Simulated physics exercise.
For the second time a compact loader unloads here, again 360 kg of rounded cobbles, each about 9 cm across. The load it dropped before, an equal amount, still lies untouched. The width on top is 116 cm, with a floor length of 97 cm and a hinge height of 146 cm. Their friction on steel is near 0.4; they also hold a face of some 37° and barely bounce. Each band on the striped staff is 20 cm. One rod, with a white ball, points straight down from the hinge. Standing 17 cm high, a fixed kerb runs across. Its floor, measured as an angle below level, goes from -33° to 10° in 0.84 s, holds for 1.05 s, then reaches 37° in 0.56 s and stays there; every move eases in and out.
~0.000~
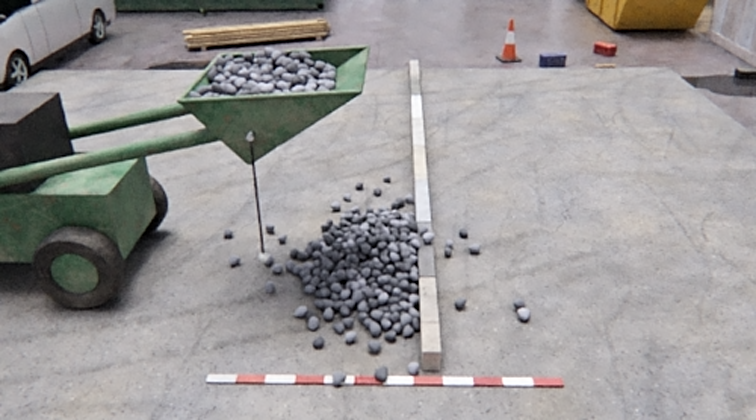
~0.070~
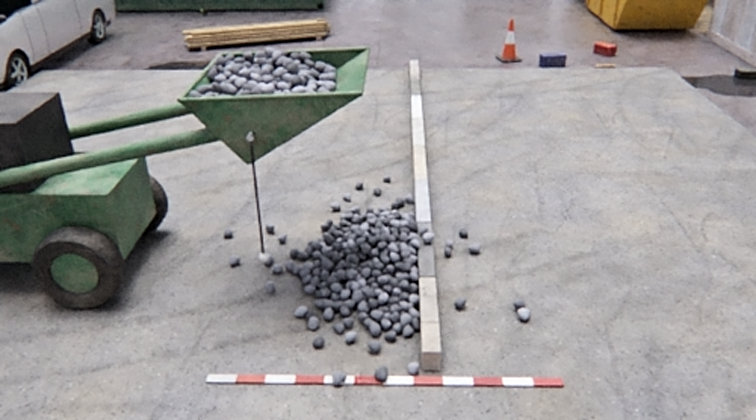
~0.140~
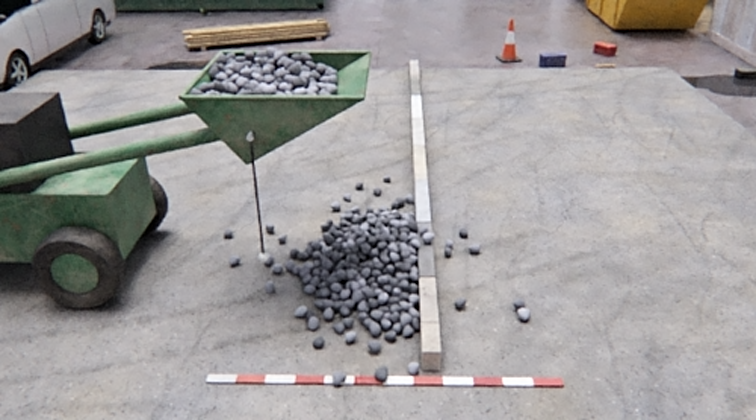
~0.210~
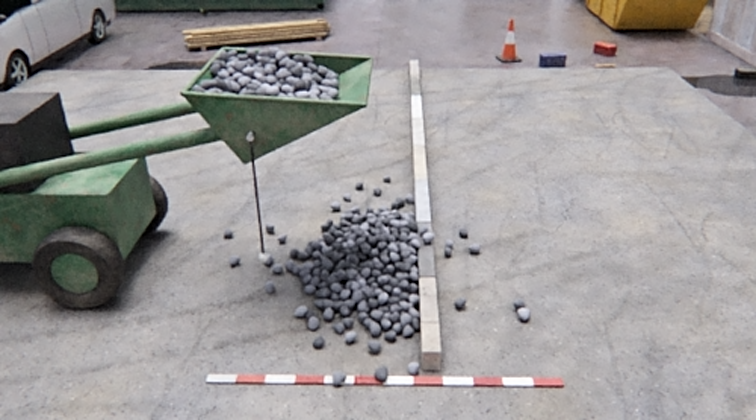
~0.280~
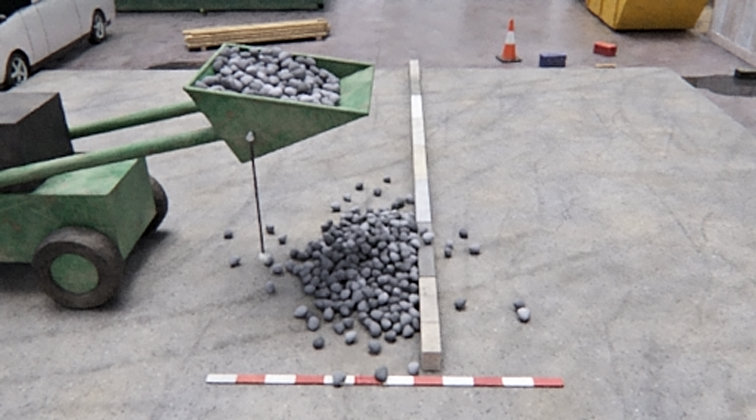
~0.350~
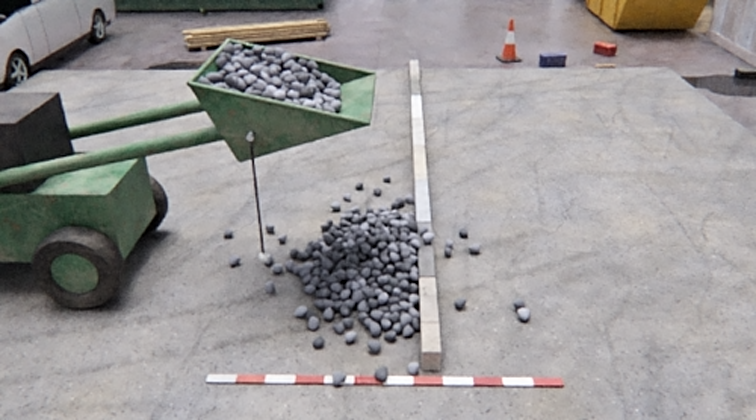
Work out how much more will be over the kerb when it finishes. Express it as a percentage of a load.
Around 26 out of 100.
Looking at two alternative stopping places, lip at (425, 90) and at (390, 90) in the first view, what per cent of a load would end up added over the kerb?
I'd say close to 90 per cent for one and close to 55 per cent for the other, in that order.
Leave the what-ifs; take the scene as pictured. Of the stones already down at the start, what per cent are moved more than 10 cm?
I'd put it at about 5 per cent.
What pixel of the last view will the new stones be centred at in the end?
Around (401, 250) in the last picture.
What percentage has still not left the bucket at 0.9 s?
Still inside: Some 100 %.
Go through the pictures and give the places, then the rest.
In the first picture, the bucket is at -33°, its lip at (362, 92); the top of the load is at (281, 60). The earlier load is highest near (377, 241), 25 cm above ground level, 98 % on this side of the kerb, 2 % over the kerb.
In the second picture, lip at (362, 94), floor tilted -32°, highest stones at (282, 60); the stones move at 0.1 m/s on average.
In the third picture, lip at (364, 98), floor tilted -30°, highest stones at (266, 61); the stones move at 0.2 m/s on average.
In the fourth picture, lip at (366, 105), floor tilted -26°, highest stones at (243, 60); the stones move at 0.2 m/s on average.
In the fifth picture, lip at (369, 114), floor tilted -22°, highest stones at (232, 59); the stones move at 0.3 m/s on average.
In the sixth picture, the bucket is at -17°, its lip at (370, 124); the top of the load is at (235, 56); the stones move at 0.3 m/s on average.
After 0.6 s the floor is at 3°; in per cent of one load, 100 in the bucket, 98 on this side of the kerb, 2 over the kerb; the foremost stones are at (469, 265).
After 0.9 s the floor is at 10°; in per cent of one load, 100 in the bucket, 98 on this side of the kerb, 2 over the kerb; the foremost stones are at (469, 265).
After 2.9 s the floor is at 37°; in per cent of one load, 17 in the bucket, 175 on this side of the kerb, 8 over the kerb; the foremost stones are at (560, 272).
After 5.6 s the floor is at 37°; in per cent of one load, 0 in the bucket, 172 on this side of the kerb, 28 over the kerb; the foremost stones are at (564, 266). Net gain over the kerb, 26.
